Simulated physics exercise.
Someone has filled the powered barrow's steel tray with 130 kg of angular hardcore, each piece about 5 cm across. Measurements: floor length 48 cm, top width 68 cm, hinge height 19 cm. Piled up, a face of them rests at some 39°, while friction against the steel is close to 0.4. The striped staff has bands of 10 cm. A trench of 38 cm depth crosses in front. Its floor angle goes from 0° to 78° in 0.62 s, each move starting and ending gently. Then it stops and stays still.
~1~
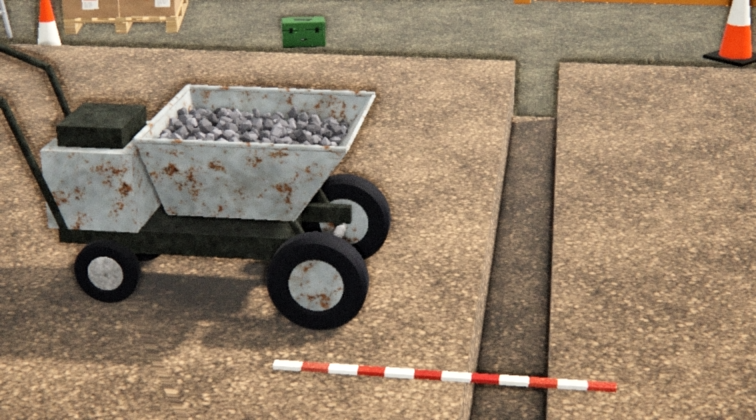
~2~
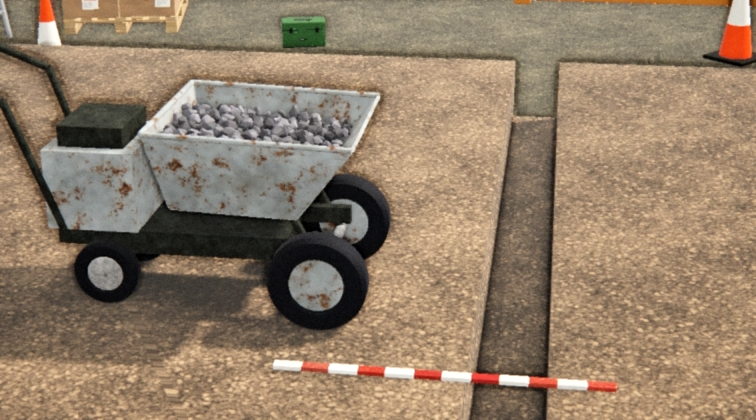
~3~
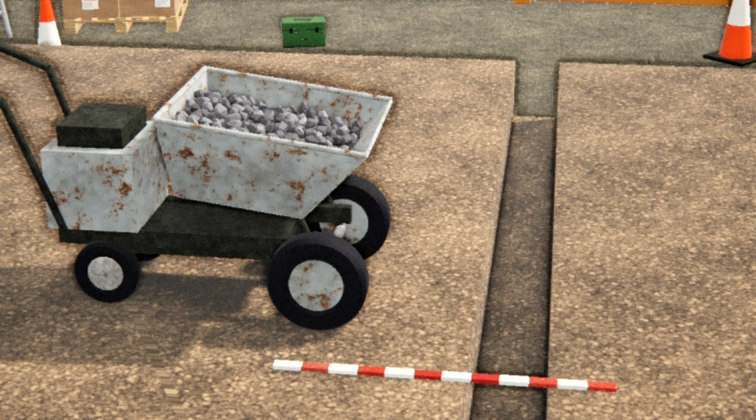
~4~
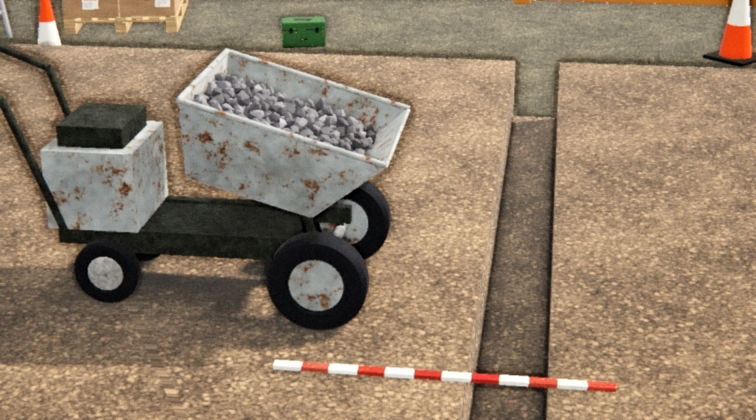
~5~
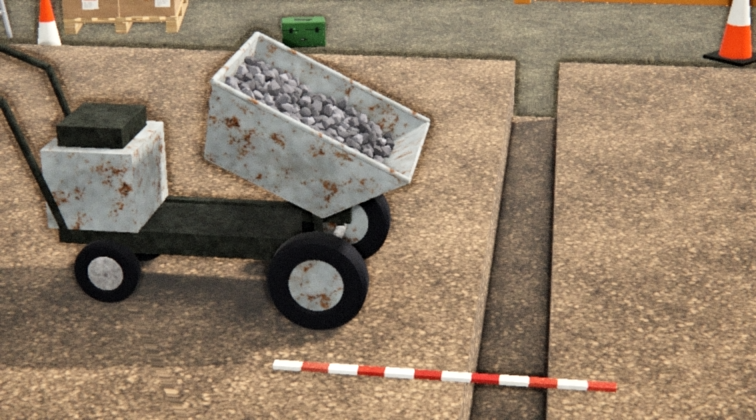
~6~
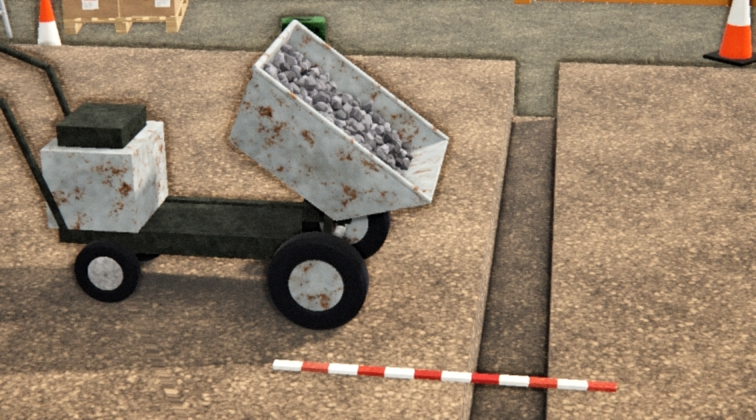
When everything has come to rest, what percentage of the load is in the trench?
About 69 per cent.
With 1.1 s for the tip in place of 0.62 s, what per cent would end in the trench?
Then roughly 95 percent.
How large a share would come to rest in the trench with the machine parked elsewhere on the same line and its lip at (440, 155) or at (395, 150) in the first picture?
Roughly 5 percent for the first, and 35 percent for the second.
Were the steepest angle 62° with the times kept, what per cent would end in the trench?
In that case around 35 percent.
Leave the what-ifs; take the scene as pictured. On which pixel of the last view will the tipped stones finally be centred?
Their middle lands near (530, 355).
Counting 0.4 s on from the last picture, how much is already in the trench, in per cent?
By then, around 35 percent.
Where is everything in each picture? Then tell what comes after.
The tray is at 0°, its lip at (347, 150); the top of the load is at (242, 121), in the first frame.
Lip at (352, 151), floor tilted 2°, highest stones at (206, 113), in the second frame.
The tray is at 8°, its lip at (366, 156); the top of the load is at (210, 101), in the third frame.
The tray is at 16°, its lip at (386, 166); the top of the load is at (227, 86), in the fourth frame.
Lip at (409, 181), floor tilted 26°, highest stones at (256, 71), in the fifth frame.
The tray is at 37°, its lip at (430, 202); the top of the load is at (289, 58), in the sixth frame.
Then, 0.2 s after the last picture the floor is at 65°, 100 % in the tray; the foremost stones are at (455, 220).
Then, 0.4 s after the last picture the floor is at 78°, 58 % in the tray, 34 % in the trench, 8 % past the trench; the foremost stones are at (576, 314).
Then, 0.8 s after the last picture the floor is at 78°, 11 % in the tray, 58 % in the trench, 31 % past the trench; the foremost stones are past the picture's edge.
Then, 2.7 s after the last picture the floor is at 78°, 0 % in the tray, 69 % in the trench, 31 % past the trench; the foremost stones are past the picture's edge.
